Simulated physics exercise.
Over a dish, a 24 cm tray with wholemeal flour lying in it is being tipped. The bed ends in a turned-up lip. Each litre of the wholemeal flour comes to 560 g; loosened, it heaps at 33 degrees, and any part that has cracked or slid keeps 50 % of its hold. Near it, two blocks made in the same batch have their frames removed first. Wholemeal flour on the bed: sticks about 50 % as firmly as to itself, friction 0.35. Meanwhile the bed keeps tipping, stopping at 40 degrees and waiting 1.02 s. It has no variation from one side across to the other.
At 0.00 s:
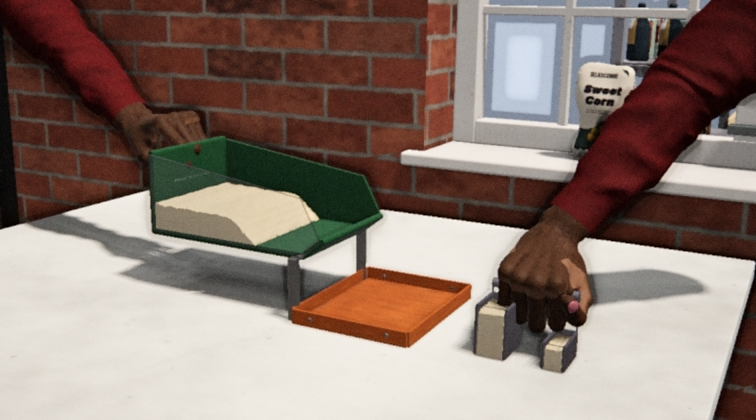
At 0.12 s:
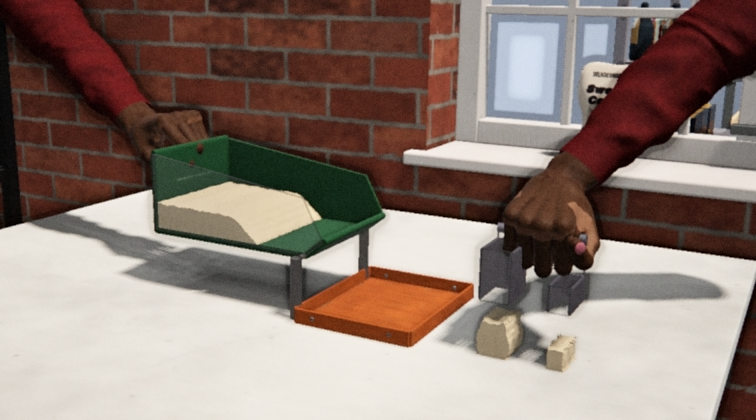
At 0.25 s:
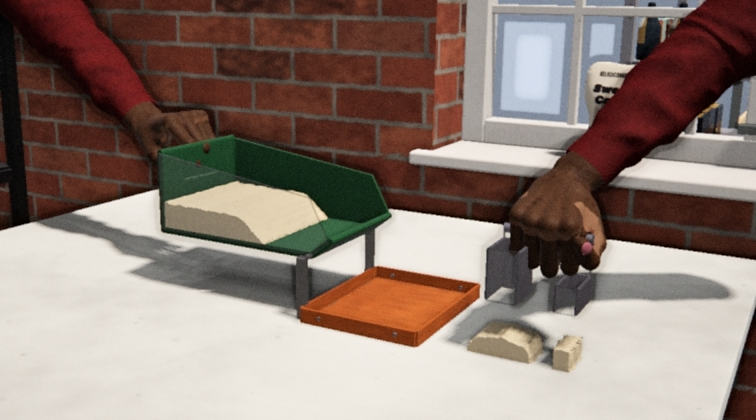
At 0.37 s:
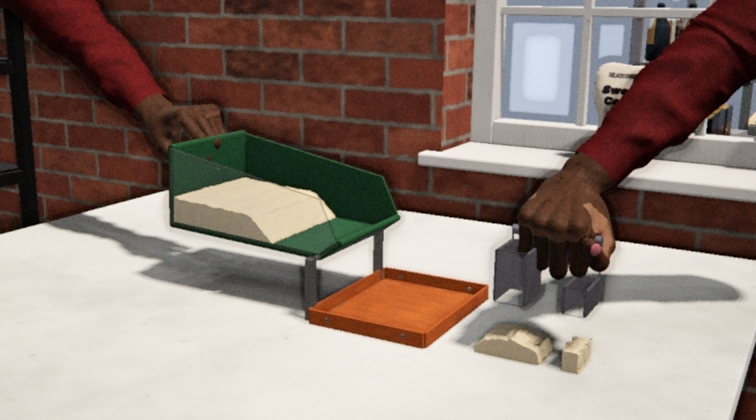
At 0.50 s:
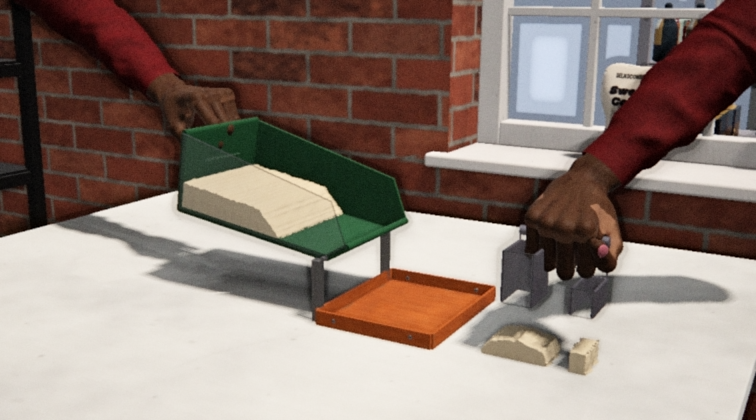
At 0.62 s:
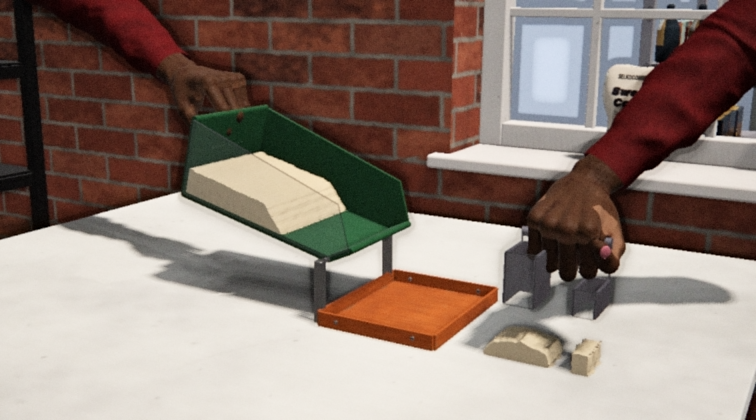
Green tray of pale flour tilting up at its left end above an orange dish, after a hand lifts moulds off two blocks and the taller slumps.
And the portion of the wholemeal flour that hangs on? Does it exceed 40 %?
No.
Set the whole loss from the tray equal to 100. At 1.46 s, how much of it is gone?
About 80 %.
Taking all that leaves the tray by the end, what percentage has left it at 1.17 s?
0 per cent.
After 0.87 s, the tilt is 25 degrees and 100 % is on the bed.
After 1.17 s, the tilt is 39 degrees and 100 % is on the bed.
After 1.46 s, the tilt is 40 degrees and 40 % is on the bed.
After 1.76 s, the tilt is 40 degrees and 22 % is on the bed.
After 2.27 s, at the end, the tilt is 40 degrees and 22 % is on the bed.
